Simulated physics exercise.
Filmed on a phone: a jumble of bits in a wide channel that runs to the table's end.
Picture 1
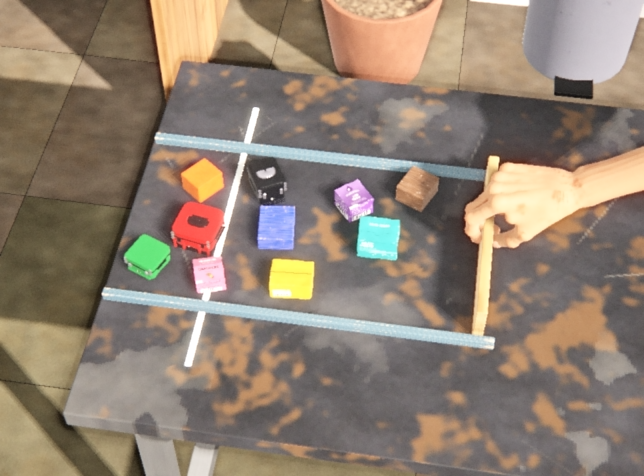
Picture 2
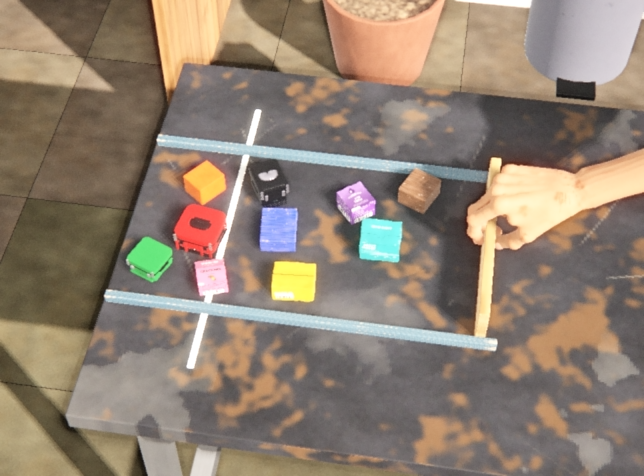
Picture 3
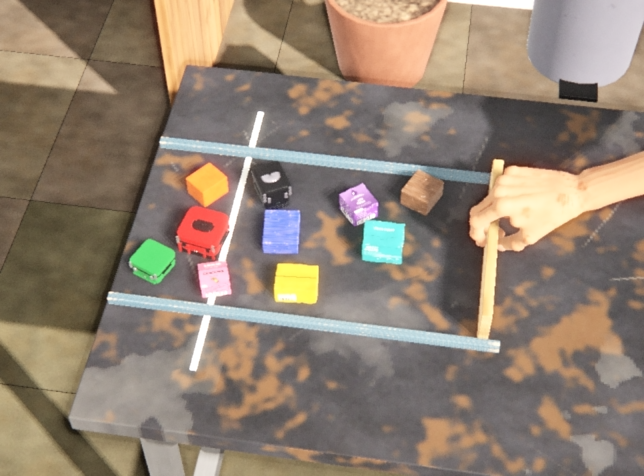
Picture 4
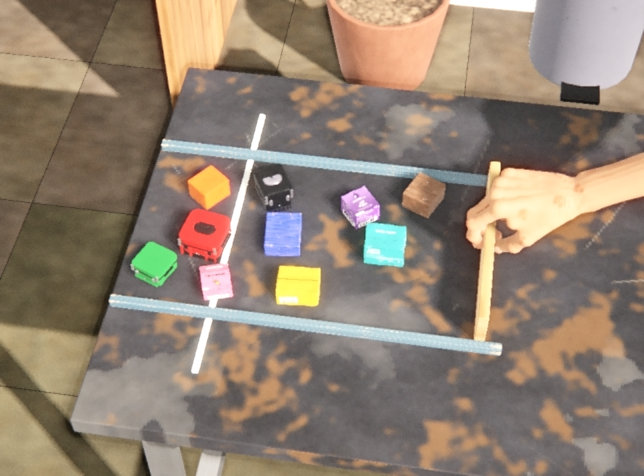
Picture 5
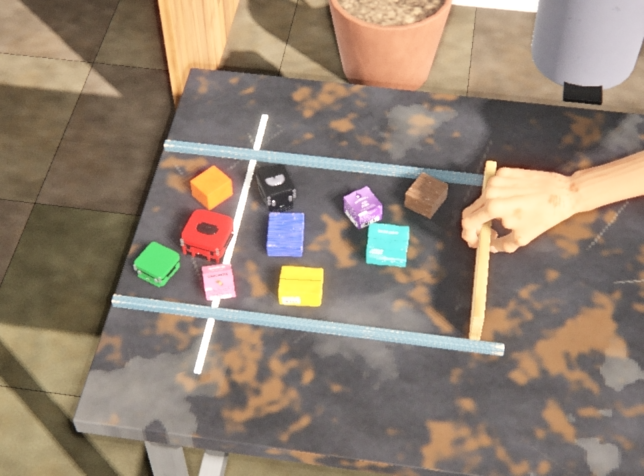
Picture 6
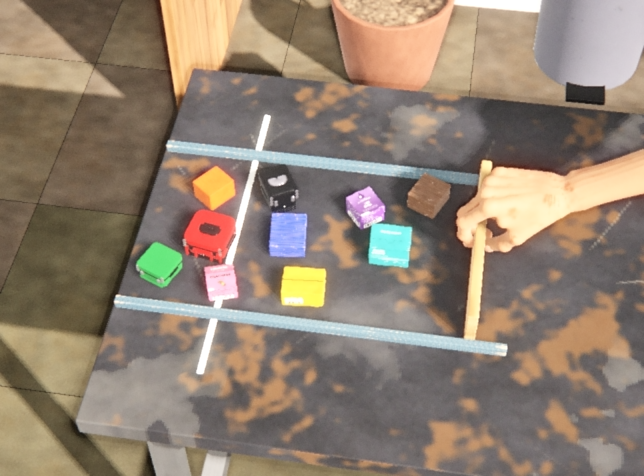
A hand slides a wooden board slightly left toward colored blocks lying still on a table.
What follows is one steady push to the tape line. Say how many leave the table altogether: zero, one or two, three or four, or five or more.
As it turns out, the number that fall off is zero.
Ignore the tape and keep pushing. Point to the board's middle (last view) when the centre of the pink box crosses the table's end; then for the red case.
Its middle is around (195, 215) and around (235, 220).
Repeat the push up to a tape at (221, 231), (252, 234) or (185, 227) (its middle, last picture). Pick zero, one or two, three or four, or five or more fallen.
Taking them in turn, one or two; none; 5 or more.
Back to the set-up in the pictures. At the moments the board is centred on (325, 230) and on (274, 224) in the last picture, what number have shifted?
5 and 9.
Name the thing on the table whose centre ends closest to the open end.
Foremost is the red case.
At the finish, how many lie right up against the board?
The number is 4.
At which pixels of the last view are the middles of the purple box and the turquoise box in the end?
The purple box stops around (226, 208); the turquoise box around (216, 228).
A little later, none off yet; green case at rest near (160, 266); orange block at rest near (214, 188); red case at rest near (211, 236).
Next, none off yet; green case at rest near (160, 266); orange block shifted a little near (200, 187); red case shifted about its own width near (172, 233).
When it is over, the number that fall off is zero.
